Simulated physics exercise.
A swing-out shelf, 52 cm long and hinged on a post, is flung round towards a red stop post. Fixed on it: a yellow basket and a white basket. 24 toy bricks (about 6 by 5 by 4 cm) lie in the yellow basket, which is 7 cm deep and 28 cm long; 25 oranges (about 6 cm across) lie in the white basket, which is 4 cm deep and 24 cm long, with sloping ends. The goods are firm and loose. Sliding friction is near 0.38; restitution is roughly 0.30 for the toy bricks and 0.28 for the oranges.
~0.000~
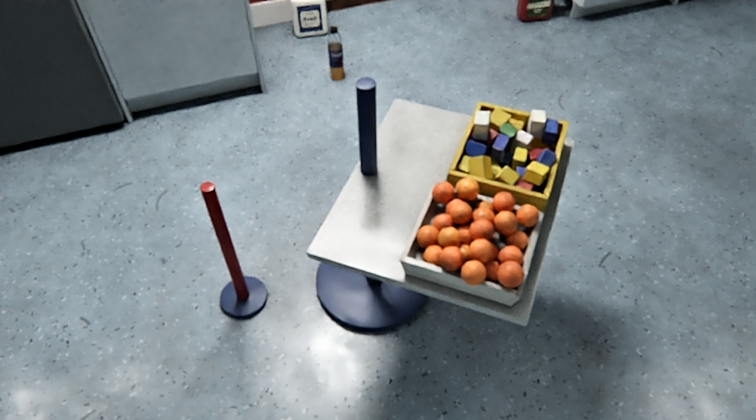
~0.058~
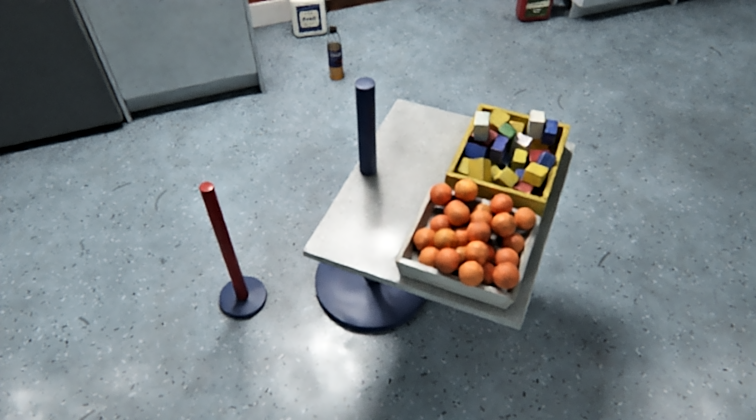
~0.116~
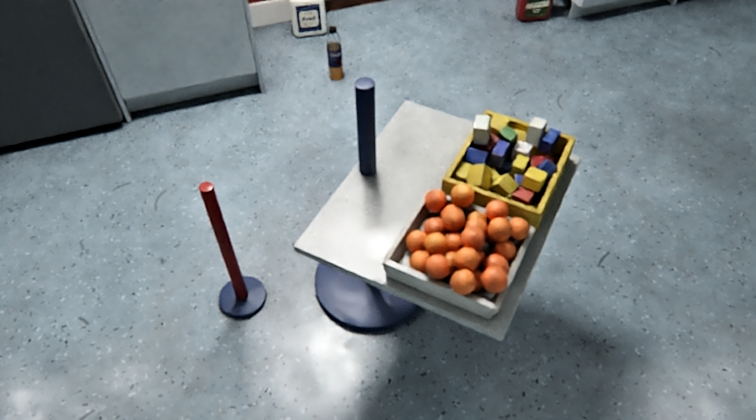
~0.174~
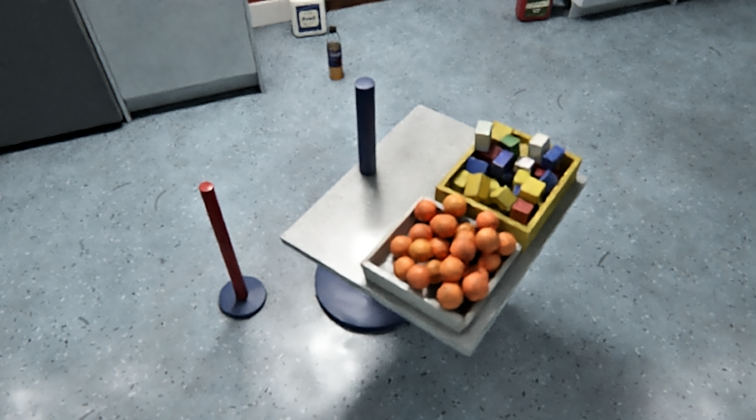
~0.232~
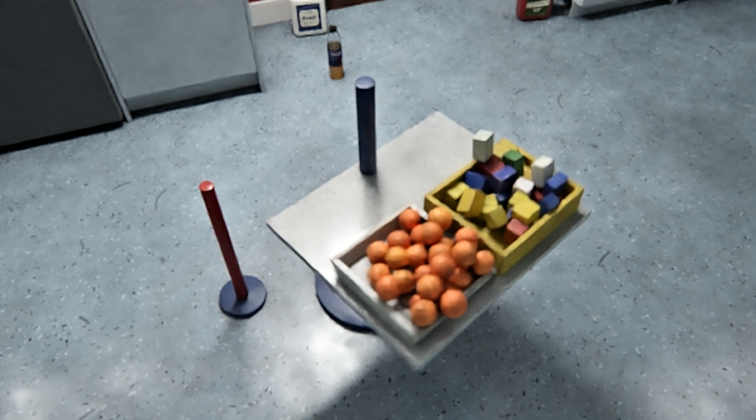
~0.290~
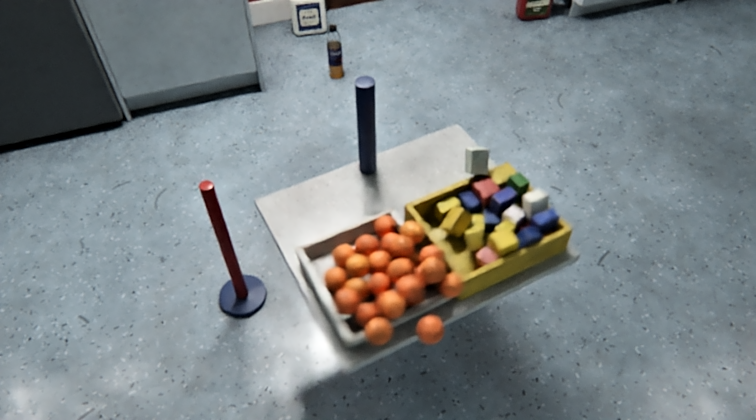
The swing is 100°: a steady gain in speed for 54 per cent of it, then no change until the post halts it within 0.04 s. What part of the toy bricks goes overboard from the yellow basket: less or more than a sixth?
The yellow basket loses less than a sixth of its toy bricks.
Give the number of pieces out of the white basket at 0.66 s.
About: White basket 10.
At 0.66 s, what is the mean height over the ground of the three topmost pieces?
Roughly 68 cm.
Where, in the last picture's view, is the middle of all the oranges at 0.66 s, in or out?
Near (219, 233).
After 0.46 s, the shelf hits the red post.
After 0.54 s, yellow basket 23 in, 1 out and white basket 15 in, 10 out.
After 0.66 s, yellow basket 23 in, 1 out and white basket 15 in, 10 out.
After 0.88 s, yellow basket 23 in, 1 out and white basket 15 in, 10 out.
When it is over (at 1.31 s), yellow basket 23 in, 1 out and white basket 15 in, 10 out. Asked share, 1 of 24, 4 per cent.
